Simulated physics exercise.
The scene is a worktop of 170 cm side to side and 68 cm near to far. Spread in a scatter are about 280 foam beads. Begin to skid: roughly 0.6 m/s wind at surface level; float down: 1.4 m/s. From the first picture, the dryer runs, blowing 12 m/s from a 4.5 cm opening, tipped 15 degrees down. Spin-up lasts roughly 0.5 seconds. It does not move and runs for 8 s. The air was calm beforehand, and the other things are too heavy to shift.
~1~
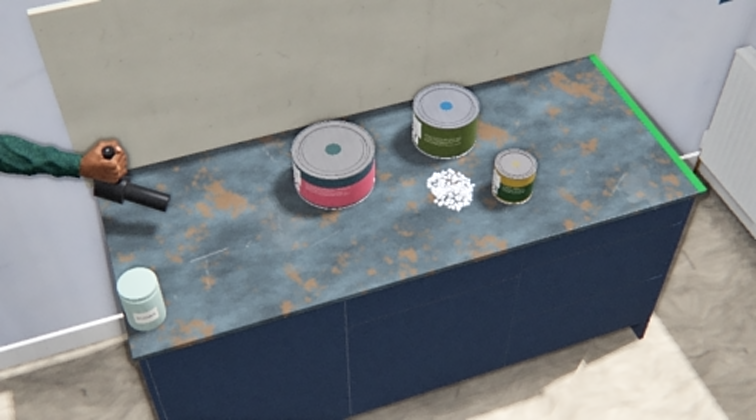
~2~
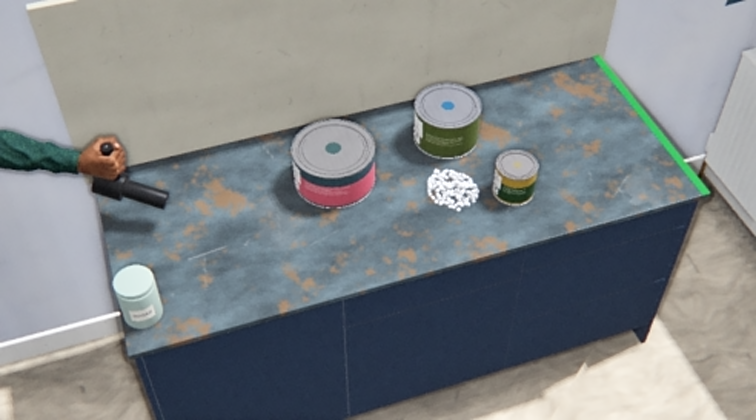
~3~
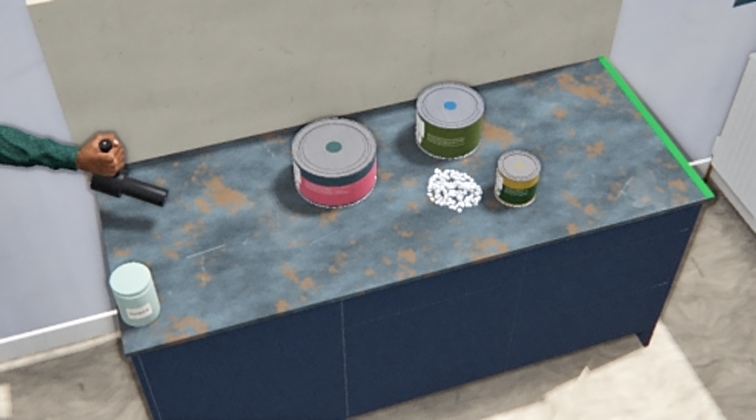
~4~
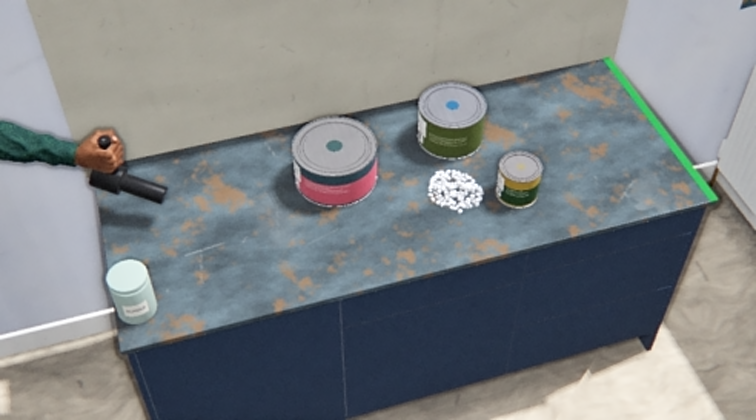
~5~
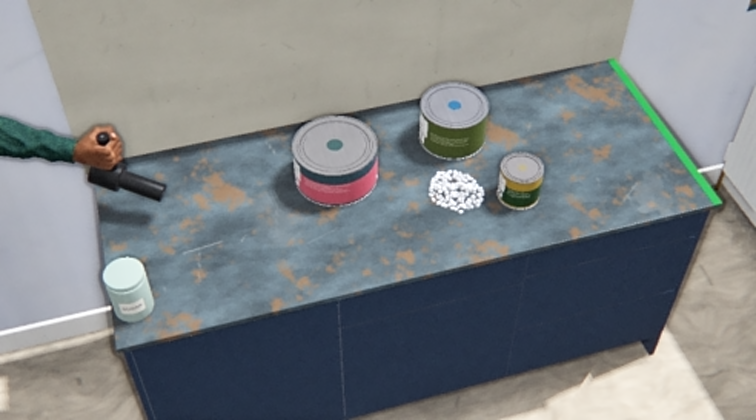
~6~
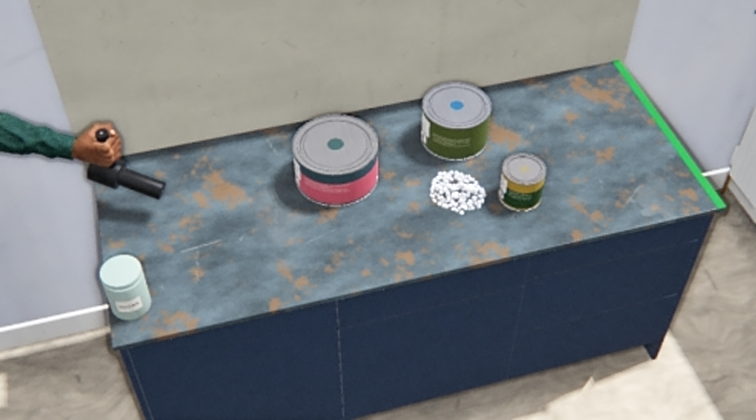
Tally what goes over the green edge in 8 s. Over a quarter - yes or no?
Over a quarter: Yes.
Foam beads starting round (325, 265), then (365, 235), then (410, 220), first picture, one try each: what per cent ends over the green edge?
0, 30 and 50 in a hundred, respectively.
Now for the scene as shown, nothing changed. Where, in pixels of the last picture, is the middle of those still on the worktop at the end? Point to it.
It lands close to (544, 137) in the last picture.
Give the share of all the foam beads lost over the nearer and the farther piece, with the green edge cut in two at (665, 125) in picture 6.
Some 15 % nearer, 40 % farther.
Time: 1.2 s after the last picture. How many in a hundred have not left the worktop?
Some 80 per cent.
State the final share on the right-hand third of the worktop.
Roughly 20 in a hundred.
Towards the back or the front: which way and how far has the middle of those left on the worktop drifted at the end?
It moves toward the far edge, close to 15 cm.
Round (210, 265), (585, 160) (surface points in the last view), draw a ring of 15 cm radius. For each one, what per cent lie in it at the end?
I would say around 0 % and 10 % respectively.
Then, 1.2 s after the last picture, 77 % are on the move or not yet settled, 1 % are over the green edge; the middle of those still in play is near (558, 144).
Then, 2.1 s after the last picture, 67 % are on the move or not yet settled, 22 % are over the green edge; the middle of those still in play is near (565, 136).
Then, 4.0 s after the last picture, 34 % are on the move or not yet settled, 42 % are over the green edge; the middle of those still in play is near (557, 132).
Then, 7.6 s after the last picture, at the end, 55 % are over the green edge; the middle of those still in play is near (544, 137).
